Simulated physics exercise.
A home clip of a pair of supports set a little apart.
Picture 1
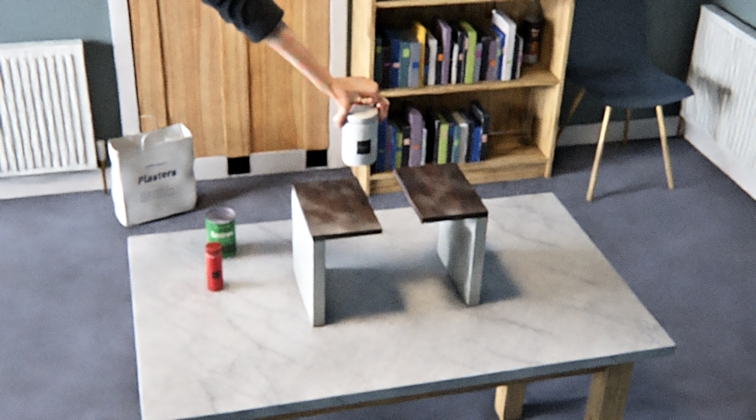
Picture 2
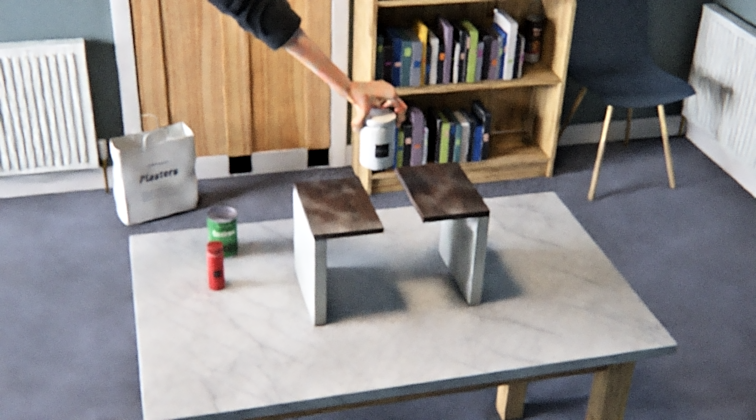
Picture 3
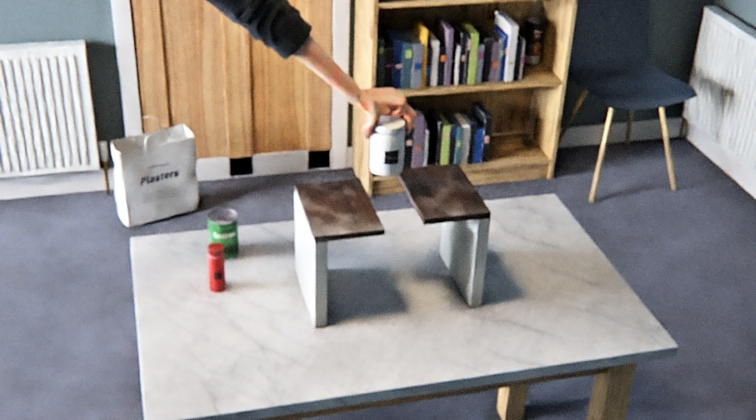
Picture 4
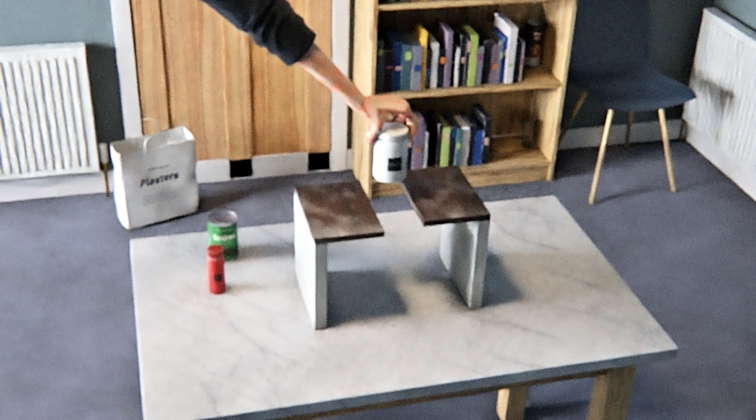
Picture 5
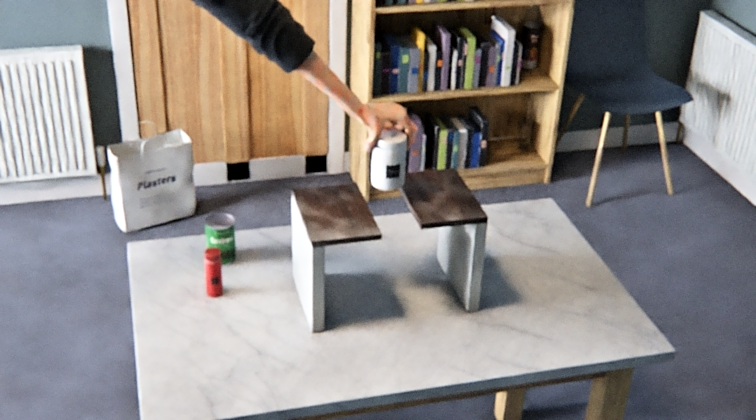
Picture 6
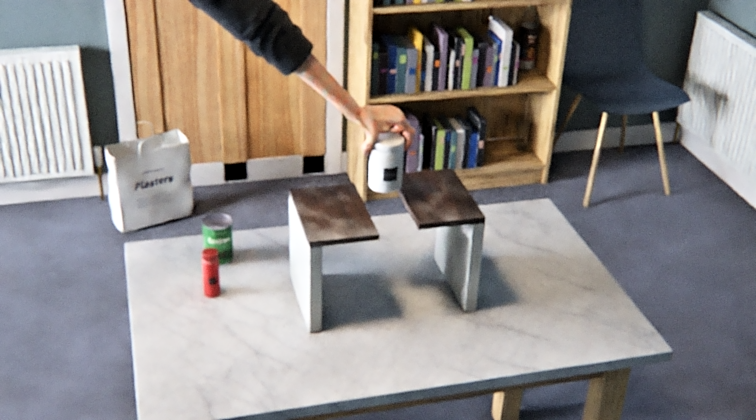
A white jar, held by a hand, moves right and slightly down above two separated supports.
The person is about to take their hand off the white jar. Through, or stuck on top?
In the end the jar reaches the table.
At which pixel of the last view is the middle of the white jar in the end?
Near (381, 273).
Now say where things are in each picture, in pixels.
In the first picture, being brought over the gap; white jar (360, 135); green tin (221, 234).
In the second picture, being brought over the gap; white jar (378, 138); green tin (223, 233).
In the third picture, being brought over the gap; white jar (388, 145); green tin (224, 235).
In the fourth picture, being brought over the gap; white jar (391, 152); green tin (224, 237).
In the fifth picture, being brought over the gap; white jar (389, 159); green tin (221, 240).
In the sixth picture, poised above the slot; white jar (386, 162); green tin (218, 240).
Then, 0.20 s after the last picture, white jar slid about its own width near (385, 181).
Then, 0.30 s after the last picture, white jar slid well along near (383, 236).
Then, 0.40 s after the last picture, white jar slid well along near (382, 269).
At rest, moved from the start, white jar; the other 2 in place. Seen from the same camera at the end, white jar near (381, 274). The jar drops through.
